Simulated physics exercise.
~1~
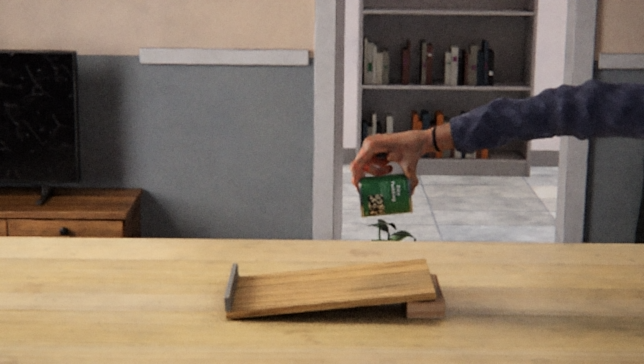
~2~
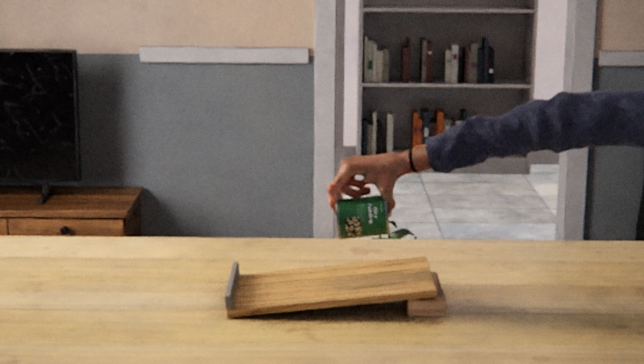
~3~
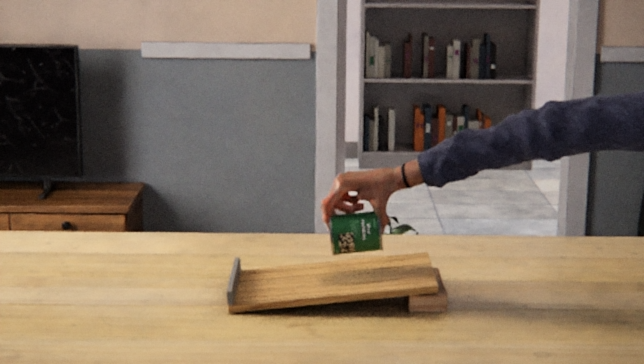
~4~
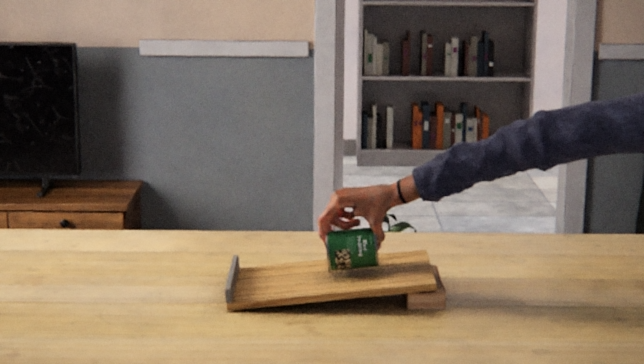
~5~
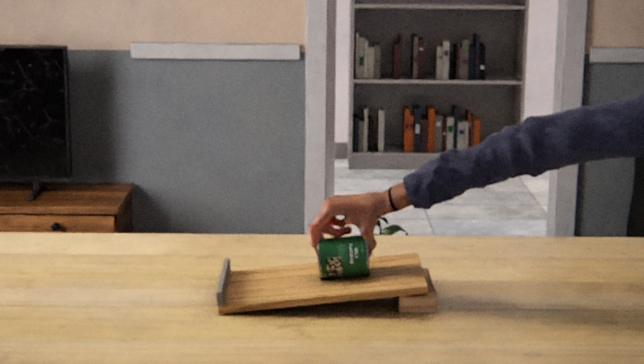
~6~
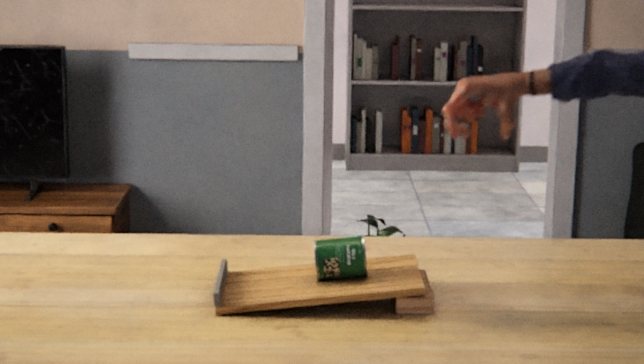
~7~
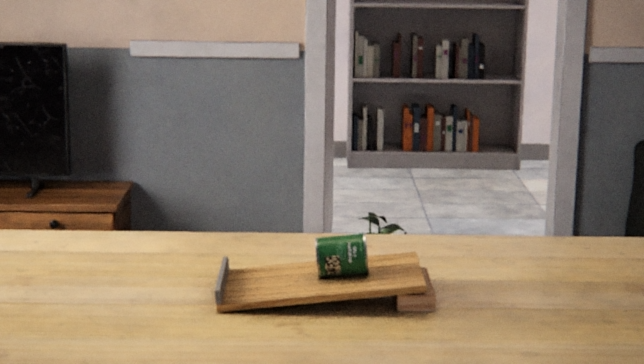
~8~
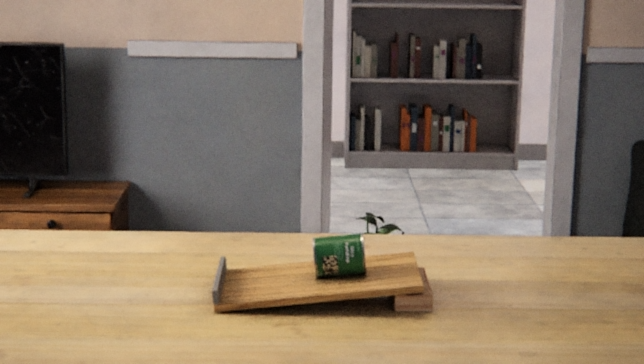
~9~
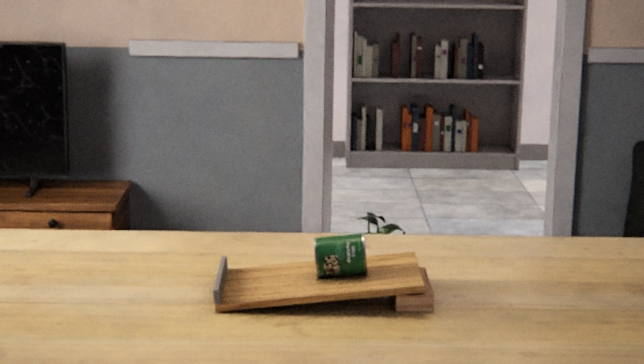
A hand lowered a green tin onto a sloping wooden board on a table, moving it left and down until it touched, then let go and drew back to the right. The tin stayed where it was put, without heading downhill.
